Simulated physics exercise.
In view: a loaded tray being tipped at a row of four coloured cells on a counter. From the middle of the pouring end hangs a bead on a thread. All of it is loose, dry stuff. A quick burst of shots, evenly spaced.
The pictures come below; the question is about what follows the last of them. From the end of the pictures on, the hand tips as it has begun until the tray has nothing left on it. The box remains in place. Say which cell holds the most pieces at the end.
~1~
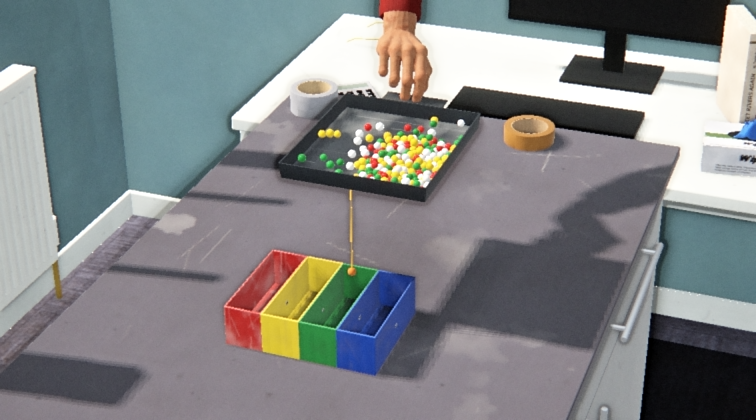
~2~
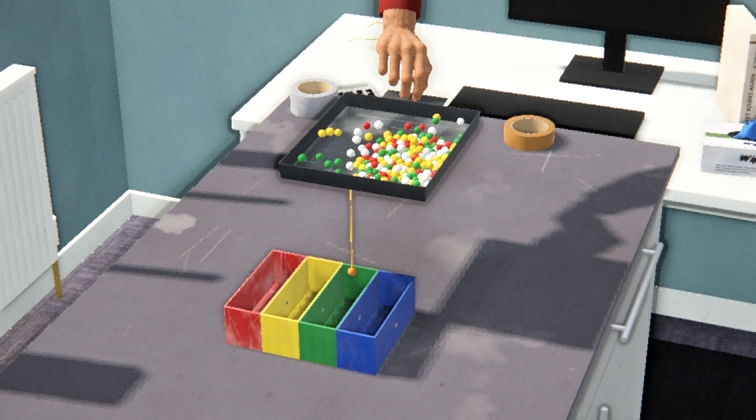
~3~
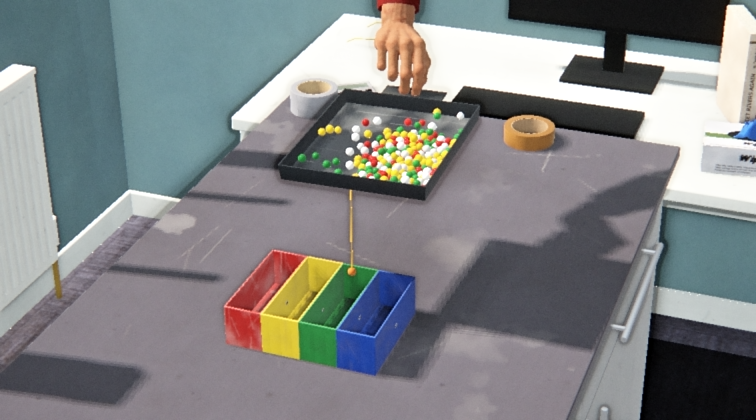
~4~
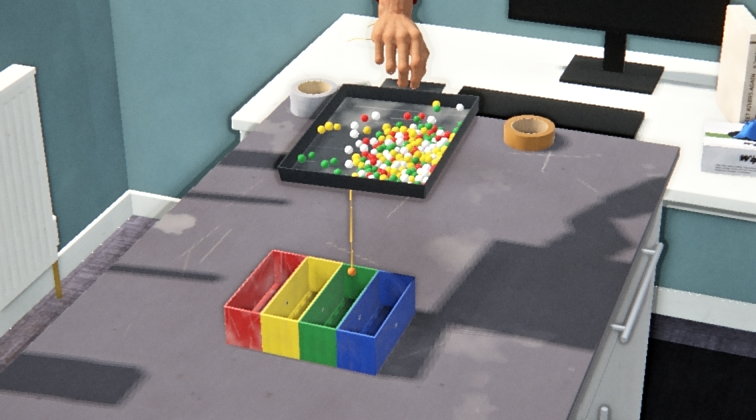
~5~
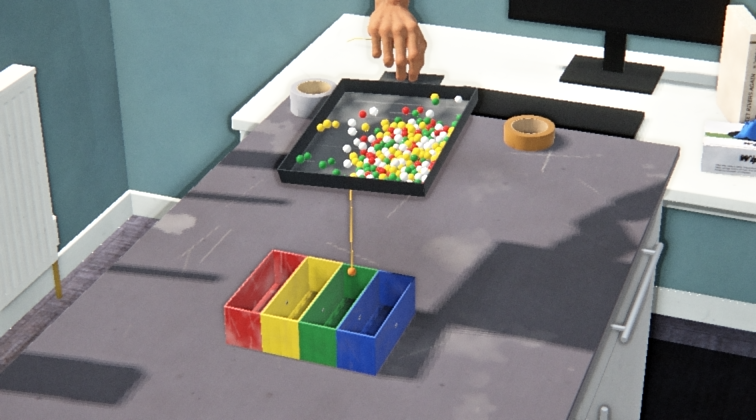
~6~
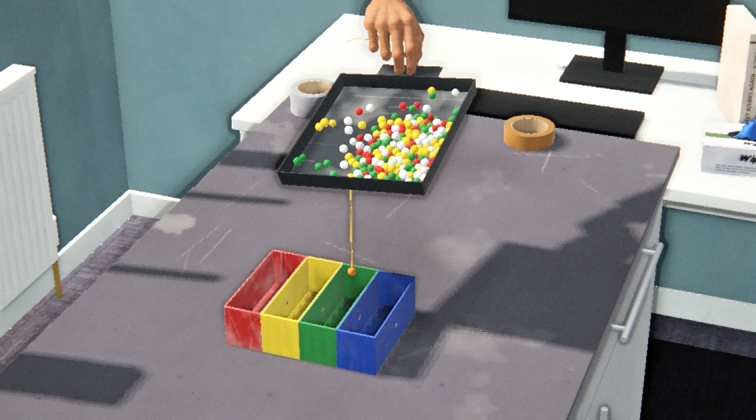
At the end the red cell holds the most.
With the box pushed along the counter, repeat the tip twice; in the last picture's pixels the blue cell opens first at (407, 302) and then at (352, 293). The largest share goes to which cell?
Placing A: The red one / placing B: That yellow cell.
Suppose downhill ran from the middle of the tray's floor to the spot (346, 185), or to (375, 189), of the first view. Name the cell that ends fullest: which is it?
Try 1 - the yellow one; try 2 - blue.
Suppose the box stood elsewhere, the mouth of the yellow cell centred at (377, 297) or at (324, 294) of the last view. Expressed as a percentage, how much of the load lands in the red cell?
First position: Some 0 %; second position: Some 60 %.
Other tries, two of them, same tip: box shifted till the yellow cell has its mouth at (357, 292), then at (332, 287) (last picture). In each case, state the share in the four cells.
Roughly 10 per cent the first time and 60 per cent the second.
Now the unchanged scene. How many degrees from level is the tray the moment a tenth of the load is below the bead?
Around 90° of tilt.
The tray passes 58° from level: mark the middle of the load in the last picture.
(343, 156).
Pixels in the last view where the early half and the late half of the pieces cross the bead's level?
(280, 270) first, (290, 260) later.
Shortly afterwards, tray tipped steeply; all but a few on the tray; only a few in the yellow cell; only a few in the red cell; only a few falling or outside the box.
Next, tray tipped right over; near a quarter on the tray; near half in the red cell; near a quarter in the yellow cell; only a few in the green cell; only a few in the blue cell; a little falling or outside the box.
Some moments later, tray tipped past a quarter turn; near two thirds in the red cell; near a quarter in the yellow cell; a little in the green cell; only a few in the blue cell; only a few falling or outside the box.
In the end, tray tipped past a quarter turn; near two thirds in the red cell; near a quarter in the yellow cell; a little in the green cell; only a few in the blue cell; only a few outside the box.
